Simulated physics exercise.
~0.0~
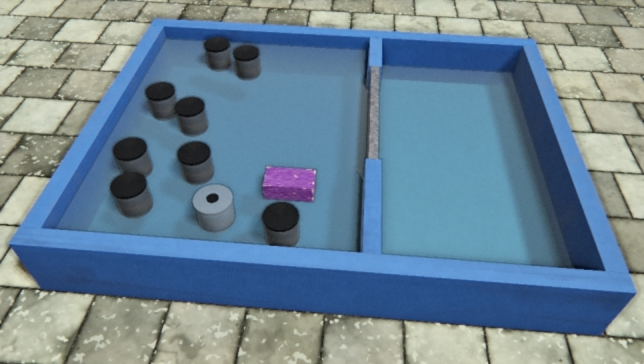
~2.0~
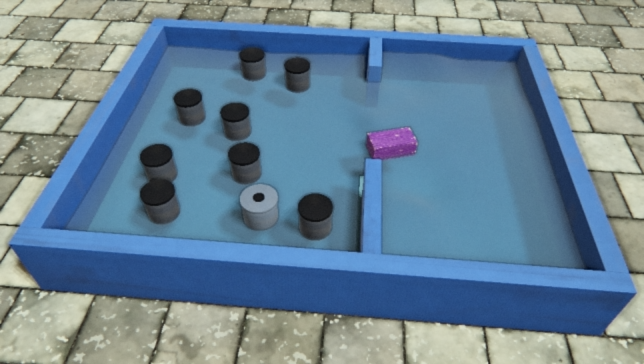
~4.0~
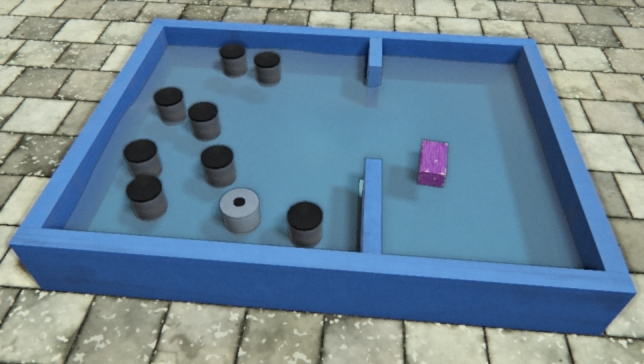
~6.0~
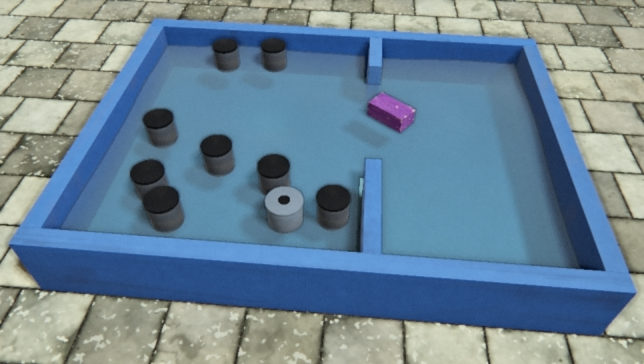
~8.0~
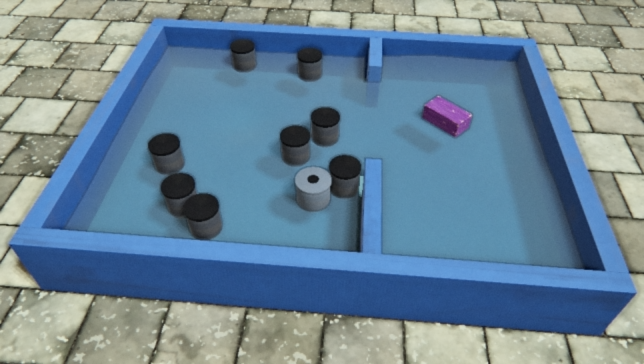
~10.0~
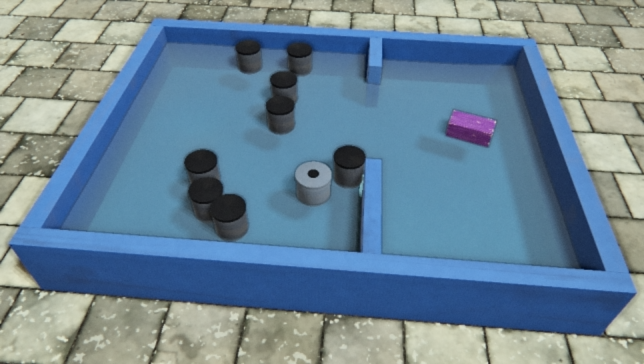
On grey paving stones, a blue-walled rectangular basin of shallow water, seen from above at an angle, is split by a divider. The left side holds dark, black-topped tubs, one pale grey tub with a dark centre, and a purple block near the divider. The divider's middle section opens, and the block drifts right into the gap as the tubs shift right. It moves into the right side, turning, while the tubs slide back left, then swings back toward the opening before drifting right again. Finally the block floats alone on the right, with every tub still left.
